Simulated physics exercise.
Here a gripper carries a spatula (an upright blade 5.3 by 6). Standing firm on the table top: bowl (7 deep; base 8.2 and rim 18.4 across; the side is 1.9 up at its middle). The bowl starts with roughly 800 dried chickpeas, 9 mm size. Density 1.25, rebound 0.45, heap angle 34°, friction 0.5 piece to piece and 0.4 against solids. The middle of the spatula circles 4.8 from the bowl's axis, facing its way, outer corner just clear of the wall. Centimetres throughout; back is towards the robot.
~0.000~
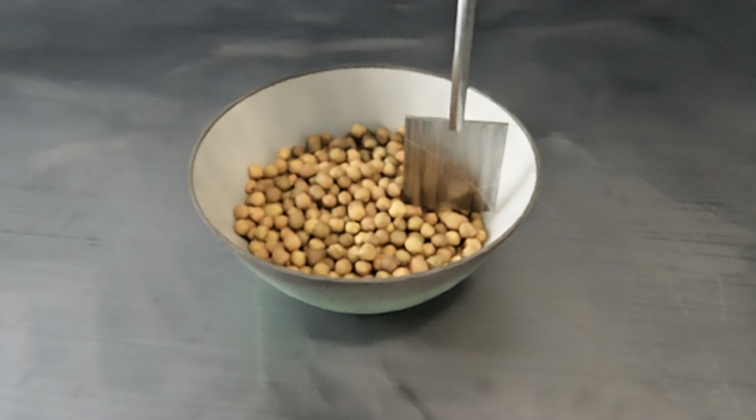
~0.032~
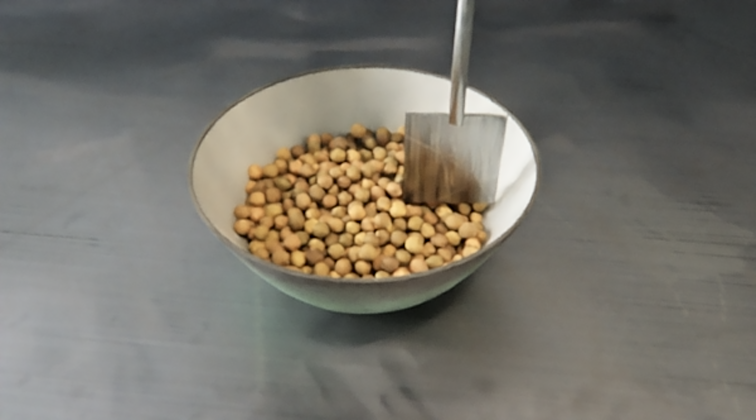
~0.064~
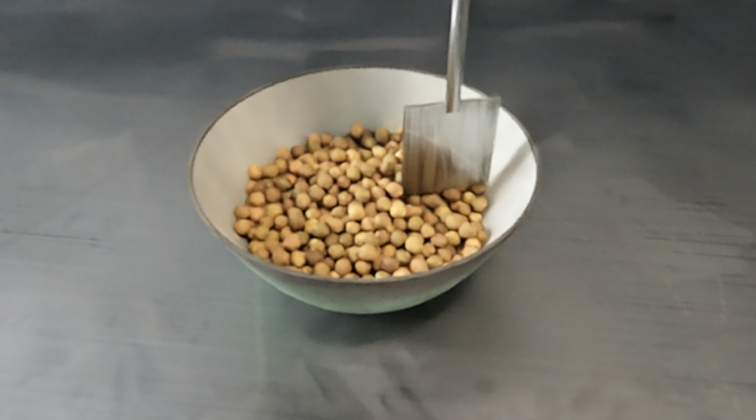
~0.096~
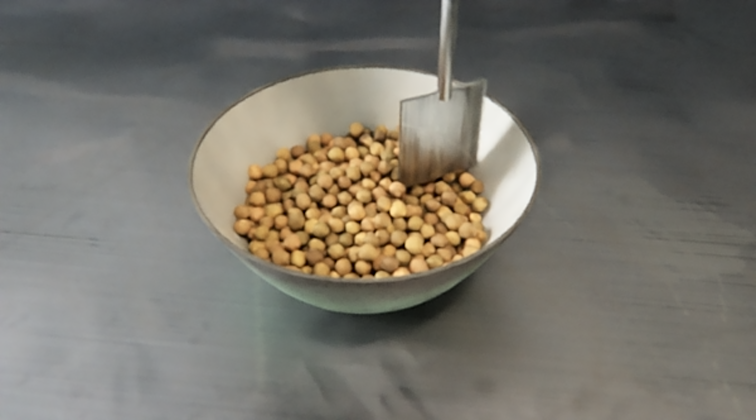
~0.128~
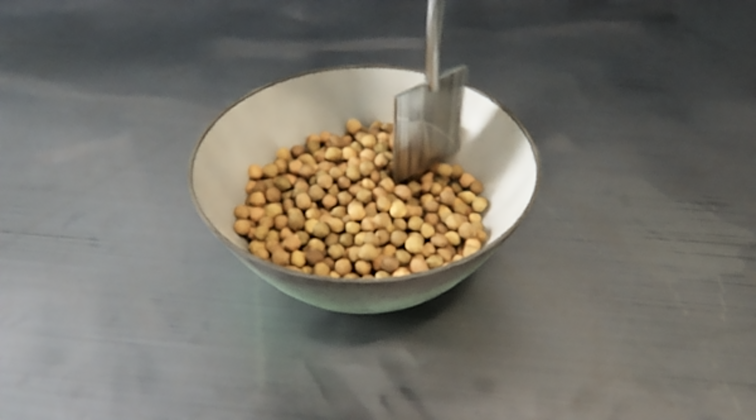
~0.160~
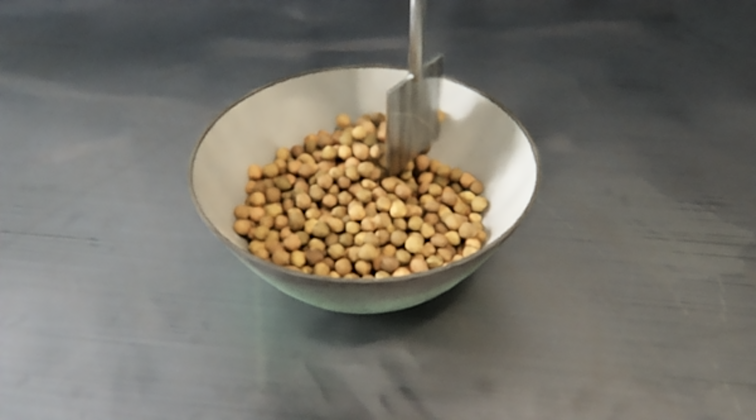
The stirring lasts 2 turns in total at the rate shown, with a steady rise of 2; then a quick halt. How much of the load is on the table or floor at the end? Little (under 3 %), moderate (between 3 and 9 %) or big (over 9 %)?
Share on the table or floor: Little (under 3 %).
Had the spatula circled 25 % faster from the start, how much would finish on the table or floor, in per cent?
It would be near 5 per cent.
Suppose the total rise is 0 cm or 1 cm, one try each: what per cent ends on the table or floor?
Some 10 and 5 per cent.
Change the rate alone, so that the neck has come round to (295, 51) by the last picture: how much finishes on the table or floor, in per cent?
About 10 per cent.
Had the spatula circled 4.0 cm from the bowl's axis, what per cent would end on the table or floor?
It would be near 5 per cent.
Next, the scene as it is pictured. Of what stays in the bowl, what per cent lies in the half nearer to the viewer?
About 50 per cent.
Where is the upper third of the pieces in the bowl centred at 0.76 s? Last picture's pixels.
Near (378, 225).
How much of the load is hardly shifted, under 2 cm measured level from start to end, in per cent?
Some 80 per cent.
After 0.76 s, 321° round, highest piece 8 above the table; 792 in the bowl, 6 on the table or floor.
After 1.37 s, 221° round, highest piece 6 above the table; 791 in the bowl, 7 on the table or floor.
After 1.87 s, 0° round, highest piece 5 above the table; 791 in the bowl, 7 on the table or floor.
After 2.57 s, 0° round, highest piece 5 above the table; 791 in the bowl, 7 on the table or floor.
At rest, 791 in the bowl, 7 on the table or floor. That is 1 % on the table or floor.
